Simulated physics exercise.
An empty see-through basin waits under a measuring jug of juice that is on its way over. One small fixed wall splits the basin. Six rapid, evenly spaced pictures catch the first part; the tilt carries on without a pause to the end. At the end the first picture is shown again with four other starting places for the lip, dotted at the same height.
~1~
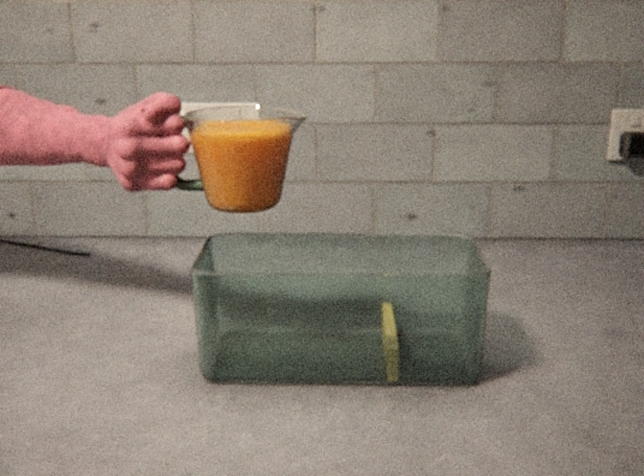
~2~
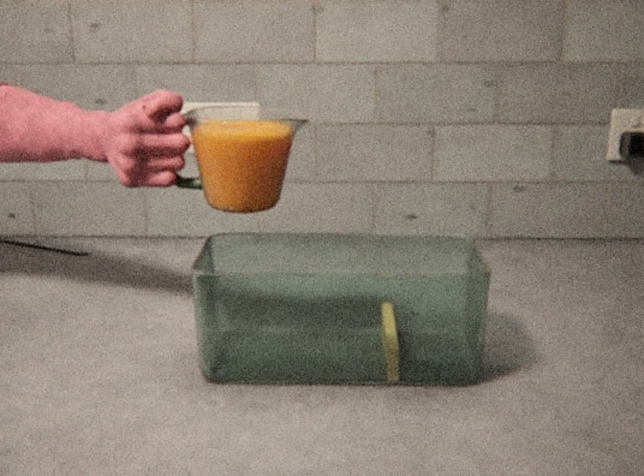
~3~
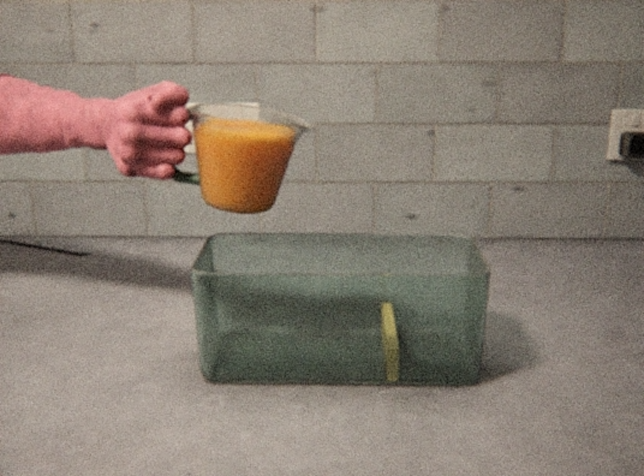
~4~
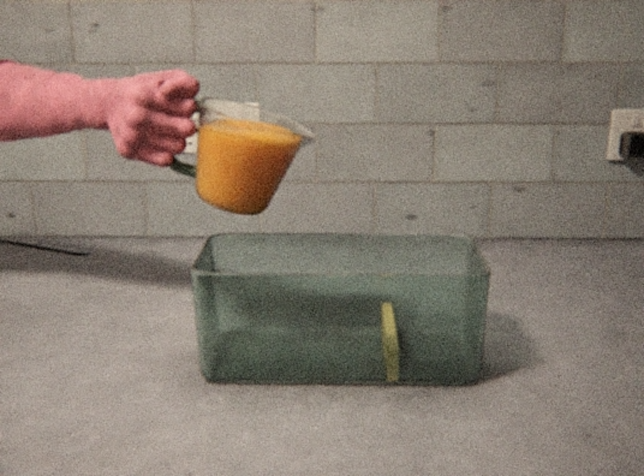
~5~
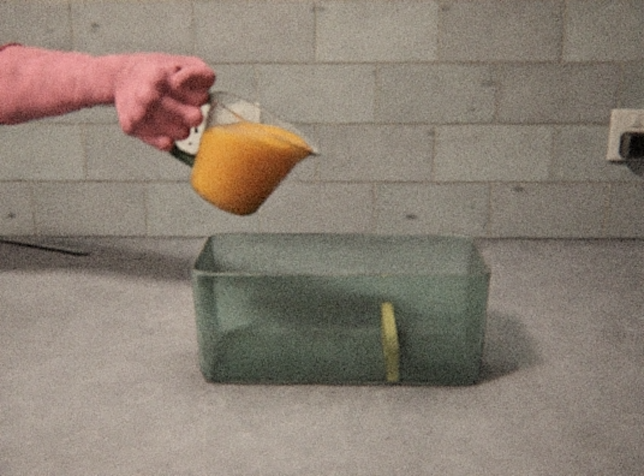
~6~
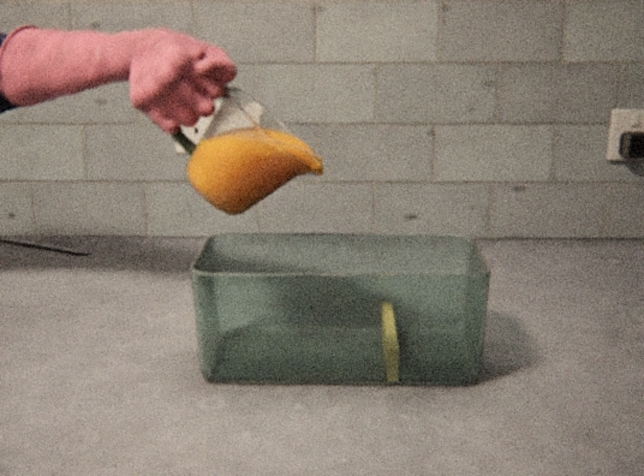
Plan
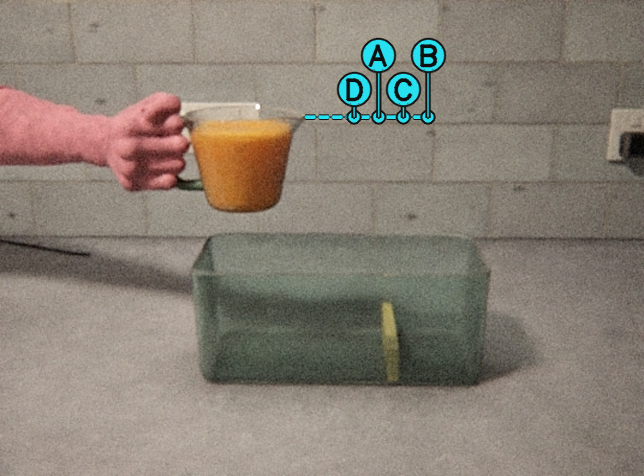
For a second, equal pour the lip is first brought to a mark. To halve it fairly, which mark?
Choose A.
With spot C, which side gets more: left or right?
The right side.
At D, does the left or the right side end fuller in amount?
The left one.
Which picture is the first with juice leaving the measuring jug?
Picture 6.
On the marked copy, A at (378, 117); B at (428, 117); C at (403, 117); D at (354, 117).
For spot A, about 49 % ends left of the wall and 45 % right of it; 6 % is lost outside.
For spot B, about 26 % ends left of the wall and 69 % right of it; 5 % is lost outside.
For spot C, about 26 % ends left of the wall and 71 % right of it; 3 % is lost outside.
For spot D, about 67 % ends left of the wall and 29 % right of it; 4 % is lost outside.
